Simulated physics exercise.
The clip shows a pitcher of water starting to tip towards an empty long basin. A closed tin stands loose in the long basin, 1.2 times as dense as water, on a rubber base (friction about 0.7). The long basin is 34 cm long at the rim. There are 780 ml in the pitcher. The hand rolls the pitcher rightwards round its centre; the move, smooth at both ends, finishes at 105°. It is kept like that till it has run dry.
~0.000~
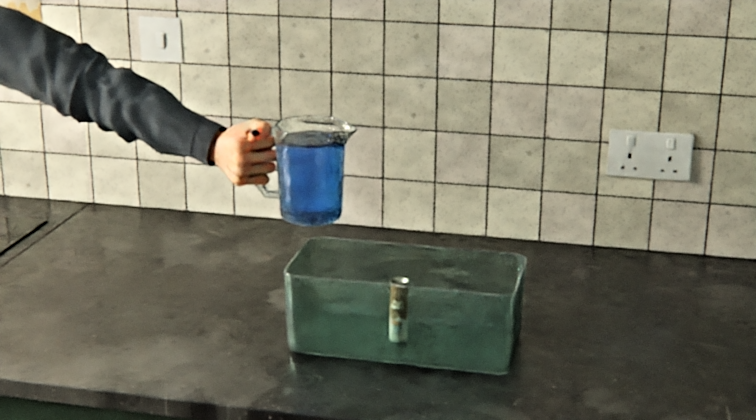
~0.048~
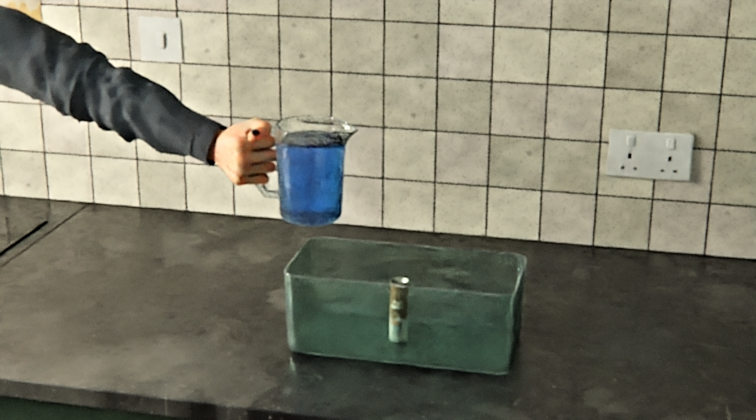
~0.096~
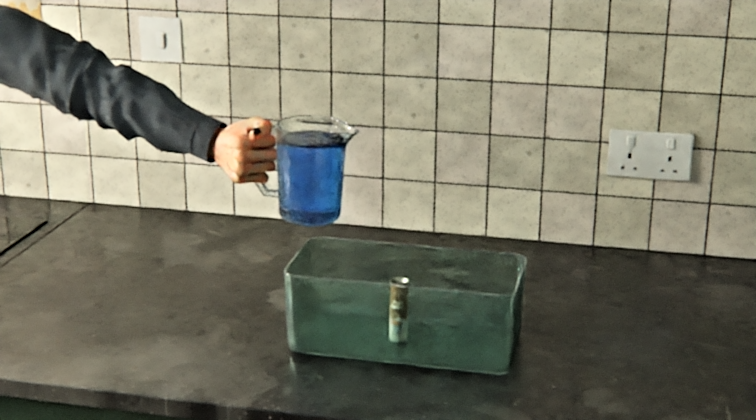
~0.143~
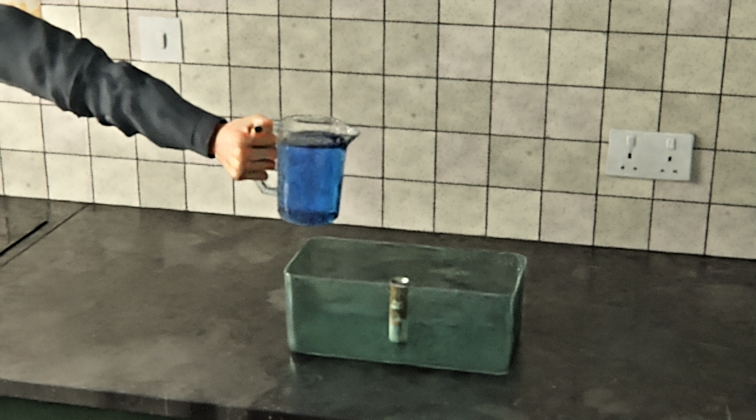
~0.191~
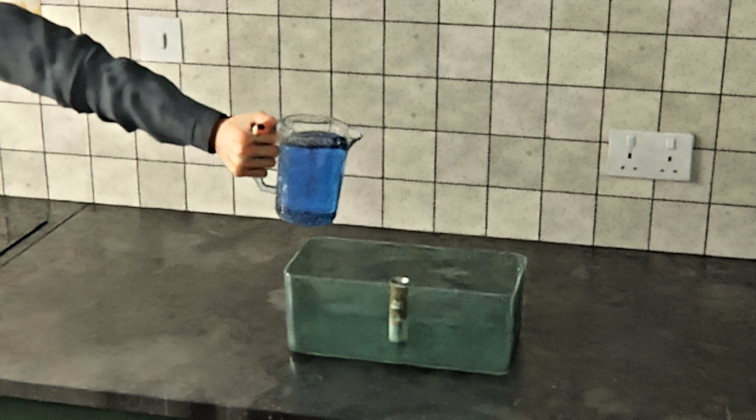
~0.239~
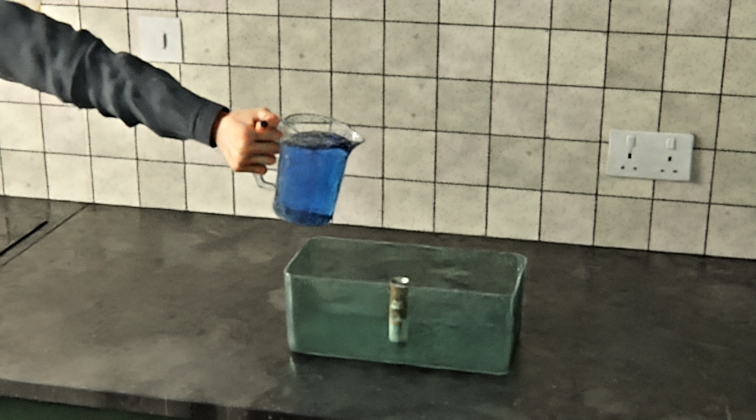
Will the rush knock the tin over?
It falls.
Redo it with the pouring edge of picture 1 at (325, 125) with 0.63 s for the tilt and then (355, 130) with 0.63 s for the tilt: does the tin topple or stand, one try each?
First it topples; then it topples.
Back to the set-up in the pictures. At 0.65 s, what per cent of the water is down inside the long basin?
Some 4 per cent.
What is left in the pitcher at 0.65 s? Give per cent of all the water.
Near 84 in a hundred.
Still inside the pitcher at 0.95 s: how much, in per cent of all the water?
About 34 per cent.
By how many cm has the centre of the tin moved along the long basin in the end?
Some 6.5 cm.
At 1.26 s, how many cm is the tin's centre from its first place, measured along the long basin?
About 2 cm.
Then, 0.65 s in, the tilt is 67° and 84 per cent is still to pour; the tin stands where it began.
Then, 0.95 s in, the tilt is 100° and 35 per cent is still to pour; the tin stands where it began.
Then, 1.26 s in, the tilt is 105° and 3 per cent is still to pour; the tin leans 24°.
Then, 1.60 s in, the tilt is 105° and 0 per cent is still to pour; the tin lies on its side.
Finally, the tin lies on its side.
